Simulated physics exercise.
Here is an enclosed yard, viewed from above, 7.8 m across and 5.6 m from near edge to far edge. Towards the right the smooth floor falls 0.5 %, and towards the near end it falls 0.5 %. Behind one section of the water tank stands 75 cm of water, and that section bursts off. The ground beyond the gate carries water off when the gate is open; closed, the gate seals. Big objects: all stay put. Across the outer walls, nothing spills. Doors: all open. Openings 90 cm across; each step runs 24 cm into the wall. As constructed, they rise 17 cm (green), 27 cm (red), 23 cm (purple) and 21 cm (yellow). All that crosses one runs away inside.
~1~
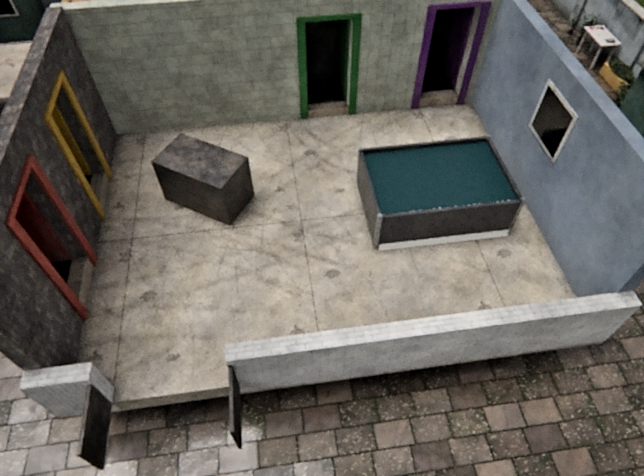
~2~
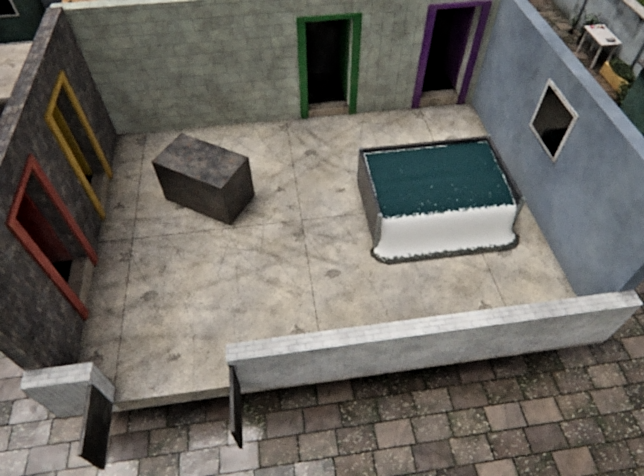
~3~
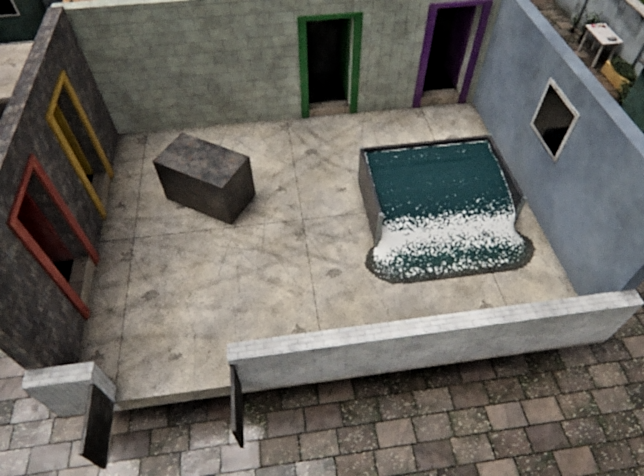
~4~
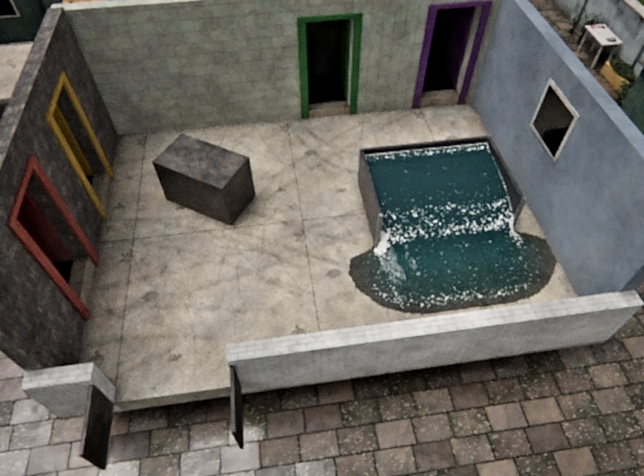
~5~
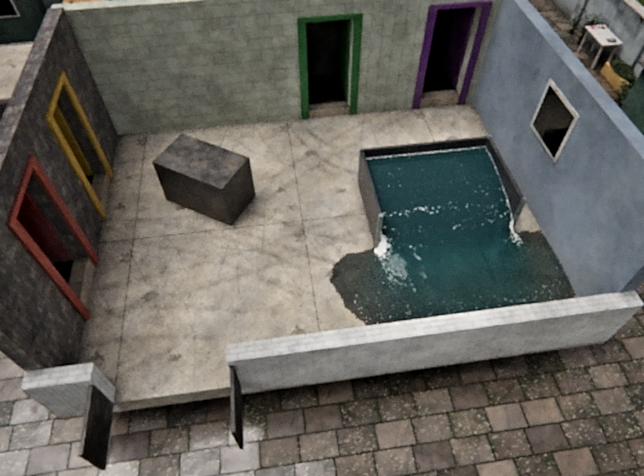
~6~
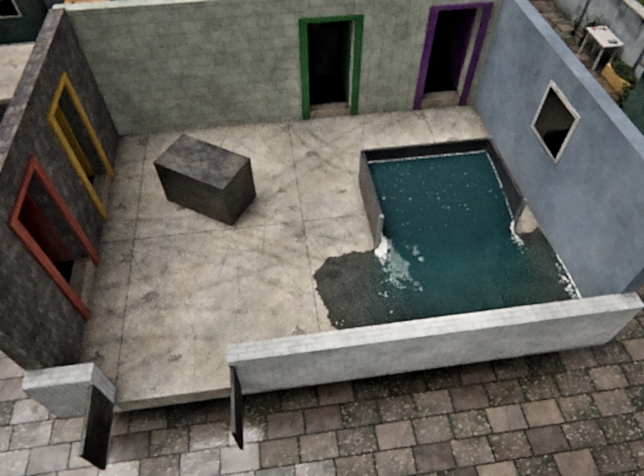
Water burst out of the near side of a dark tank on the right of a walled yard, foaming white at first, then spread across the floor toward the low front wall as a dark green pool.
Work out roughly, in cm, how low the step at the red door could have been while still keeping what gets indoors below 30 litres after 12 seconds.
No lower than about 10.5 cm.
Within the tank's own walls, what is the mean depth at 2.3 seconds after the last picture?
The mean depth is roughly 12 cm.
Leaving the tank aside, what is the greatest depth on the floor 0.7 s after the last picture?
58 cm.
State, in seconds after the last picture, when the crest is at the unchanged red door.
Near 2.8 s.
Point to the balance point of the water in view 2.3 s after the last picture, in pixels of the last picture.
My guess is close to (418, 270).
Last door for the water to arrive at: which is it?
Final door: Green.
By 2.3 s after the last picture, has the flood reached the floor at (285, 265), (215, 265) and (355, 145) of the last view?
Status: Submerged / submerged / clear.
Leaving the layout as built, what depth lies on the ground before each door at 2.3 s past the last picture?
Lab note, depth in cm: Green 0; red 10; purple 0; yellow 0.
Then, 0.7 s after the last picture water covers 20 % of the floor, deepest (58 cm) near (578, 325); it has not reached the red door.
Then, 2.3 s after the last picture water covers 50 % of the floor, deepest (28 cm) near (589, 323); 10 cm at the red door, 0 litres in over its 27 cm step.
Then, 11.3 s after the last picture water covers 100 % of the floor, deepest (10 cm) near (373, 352); 5 cm at the red door, 0 litres in over its 27 cm step.
At the red door as built, the water peaked near 17 cm, 2.9 s after the last picture.
Run again over the same 12 s with other heights there, 47 litres in over 9 cm, 15 litres over 12 cm. The limit of 30 litres is kept from about 10.5 cm up.
